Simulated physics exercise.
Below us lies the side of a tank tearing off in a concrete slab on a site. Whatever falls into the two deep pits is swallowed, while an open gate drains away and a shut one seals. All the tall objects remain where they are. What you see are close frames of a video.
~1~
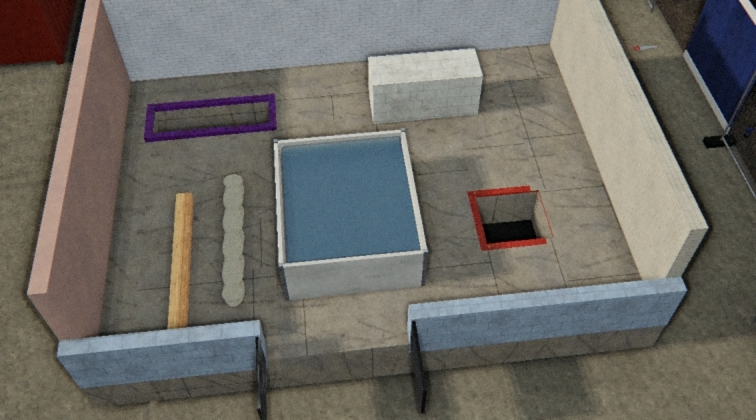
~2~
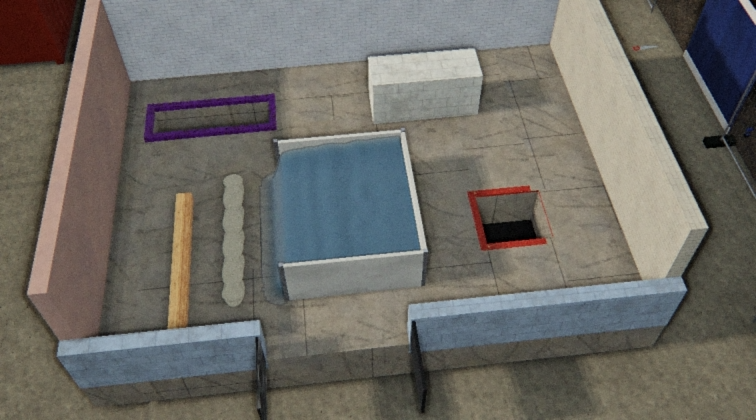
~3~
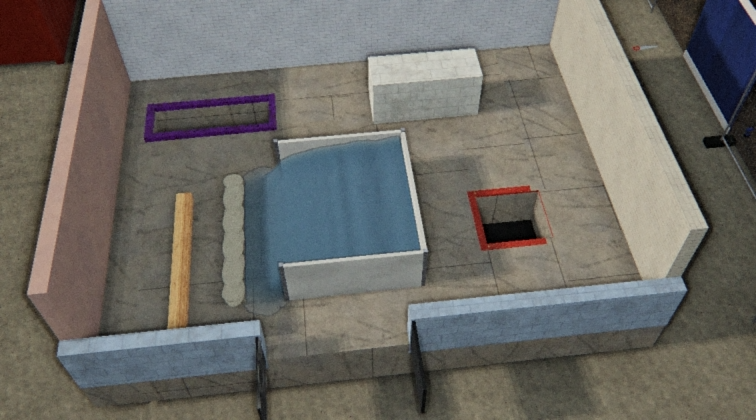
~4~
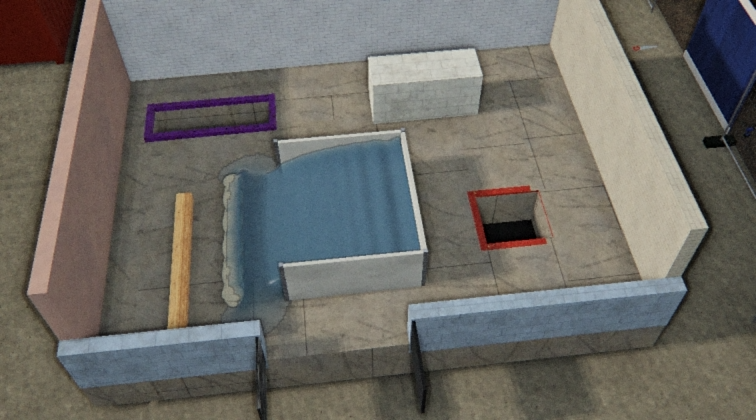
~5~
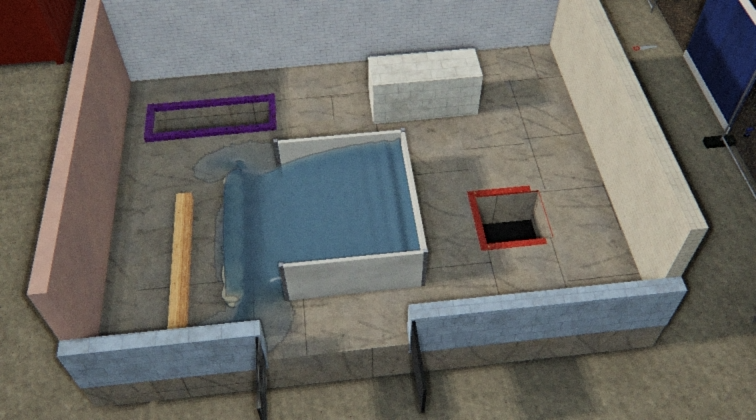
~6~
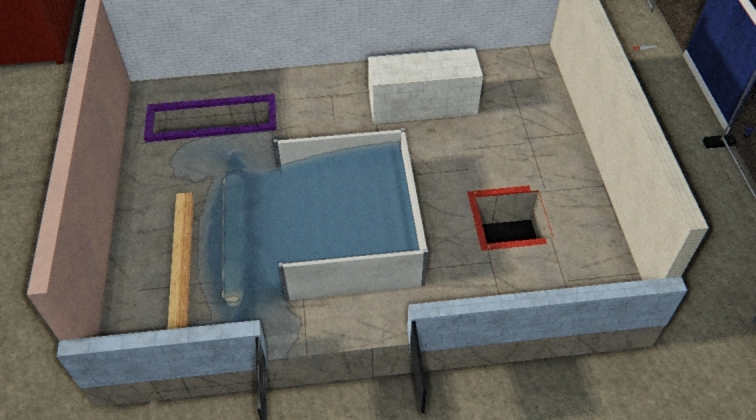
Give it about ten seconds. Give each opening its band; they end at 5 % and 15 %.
Outcome: Gate: Five per cent up to fifteen; red pit: Smaller than five per cent; purple pit: Greater than fifteen per cent.
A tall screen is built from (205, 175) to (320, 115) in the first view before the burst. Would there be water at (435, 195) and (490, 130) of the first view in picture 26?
Spared, then swamped.
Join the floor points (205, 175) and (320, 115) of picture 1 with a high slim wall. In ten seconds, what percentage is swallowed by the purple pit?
The purple pit takes 8 parts in a hundred.
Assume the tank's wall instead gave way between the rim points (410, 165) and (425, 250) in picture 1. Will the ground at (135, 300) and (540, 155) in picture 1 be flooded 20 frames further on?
Unsoaked, then soaked.
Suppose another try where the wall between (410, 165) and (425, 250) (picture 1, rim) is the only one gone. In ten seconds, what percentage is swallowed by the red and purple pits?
Red about 50 %, purple about 0 %.
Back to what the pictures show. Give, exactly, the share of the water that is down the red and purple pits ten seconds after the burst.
Around 0 and 20 per cent, in that order.
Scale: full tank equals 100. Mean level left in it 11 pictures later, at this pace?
34 percent or thereabouts.
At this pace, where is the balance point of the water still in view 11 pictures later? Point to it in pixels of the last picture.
That puts it at around (254, 238).
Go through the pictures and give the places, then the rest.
The first frame shows still water in the water tank at (346, 197).
In the second frame, water pours out at (284, 222) and has run to a hidden place.
In the third frame, the front is at (260, 171), out from the gap at (285, 225).
In the fourth frame, the front is at (247, 160), out from the gap at (285, 226).
In the fifth frame, water pours out at (285, 226) and has run to (206, 159).
In the sixth frame, water pours out at (285, 226) and has run to (190, 146).
A moment on, water covers 35 % of the floor; the gate 0 %, the red pit 0 %, the purple pit 2 %.
Next, water covers 40 % of the floor; the gate 2 %, the red pit 0 %, the purple pit 6 %.
Then, water covers 45 % of the floor; the gate 5 %, the red pit 0 %, the purple pit 12 %.
Later, water covers 60 % of the floor; the gate 10 %, the red pit 0 %, the purple pit 18 %.
In the end, water covers 70 % of the floor; the gate 13 %, the red pit 1 %, the purple pit 20 %.
